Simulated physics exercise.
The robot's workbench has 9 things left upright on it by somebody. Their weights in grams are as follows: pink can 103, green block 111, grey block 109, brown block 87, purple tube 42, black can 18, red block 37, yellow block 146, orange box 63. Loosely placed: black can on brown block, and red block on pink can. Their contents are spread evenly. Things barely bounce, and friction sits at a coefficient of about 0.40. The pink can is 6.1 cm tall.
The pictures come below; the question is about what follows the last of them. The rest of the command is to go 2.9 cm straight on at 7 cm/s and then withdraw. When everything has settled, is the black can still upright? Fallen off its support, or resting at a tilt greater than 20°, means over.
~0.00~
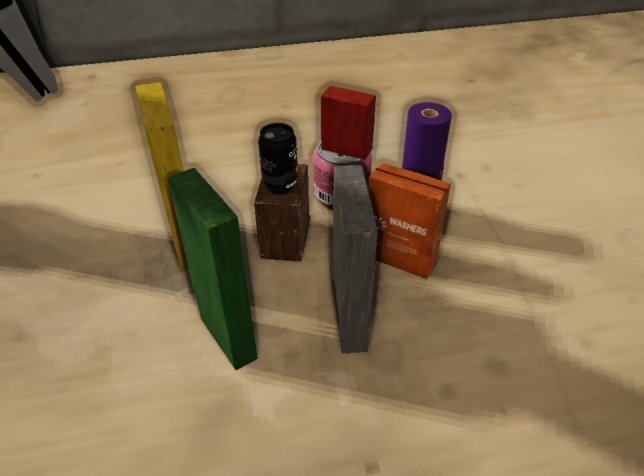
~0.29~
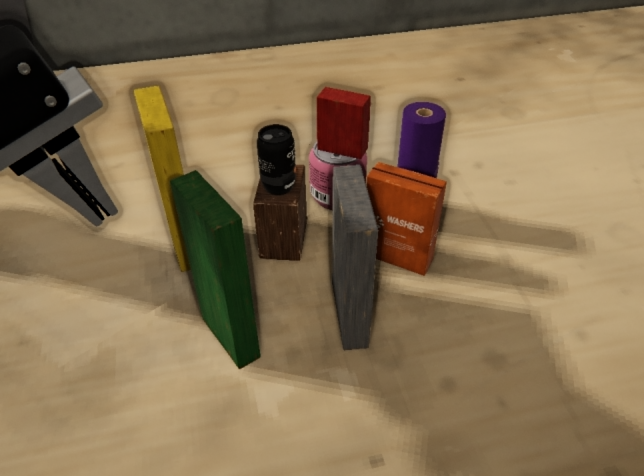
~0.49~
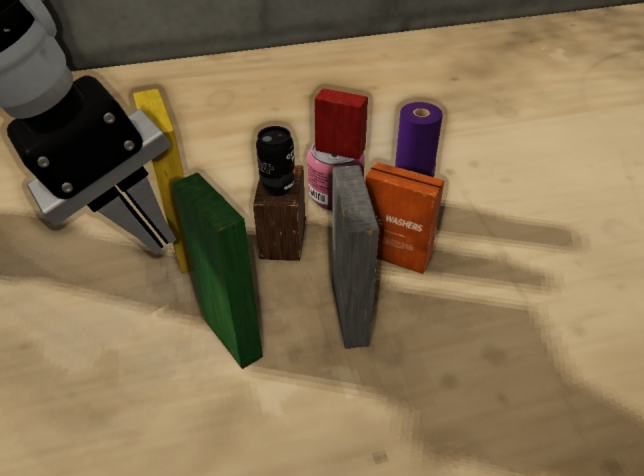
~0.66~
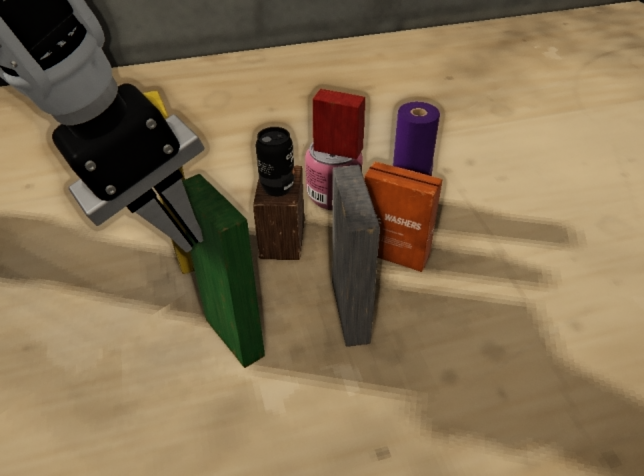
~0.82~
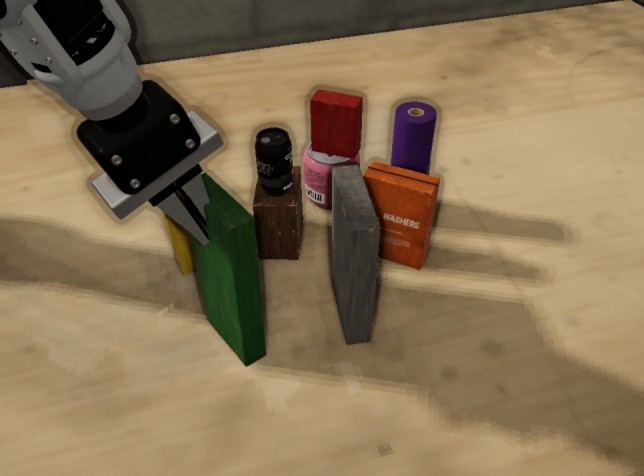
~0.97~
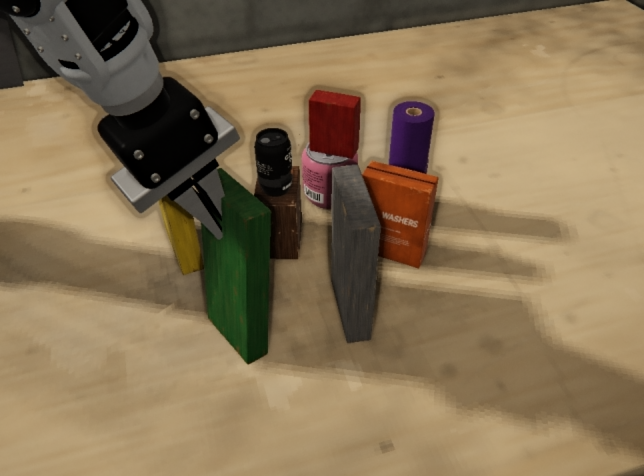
Yes.
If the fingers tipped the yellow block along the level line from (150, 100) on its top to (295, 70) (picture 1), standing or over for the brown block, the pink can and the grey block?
Outcome - brown block: Stayed up, pink can: Stayed up, grey block: Stayed up.
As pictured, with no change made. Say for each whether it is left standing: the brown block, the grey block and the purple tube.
The brown block stays on its base, the grey block falls and the purple tube stays on its base.
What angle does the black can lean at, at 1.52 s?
0°.
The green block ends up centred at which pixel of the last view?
(308, 269), roughly.
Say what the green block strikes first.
The grey block.
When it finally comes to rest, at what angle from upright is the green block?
It settles near 90° away from upright.
After 1.22 s, leaning green block 19°.
After 1.52 s, grey block and green block touch at 1.29 s; orange box and green block touch at 1.48 s; leaning grey block 87°, green block 82°.
After 1.97 s, brown block and green block touch at 1.69 s; leaning grey block 90°, green block 90°.
At rest, past 20° or fallen, green block and grey block. Standing, yellow block, orange box, brown block, pink can, purple tube, red block and black can.
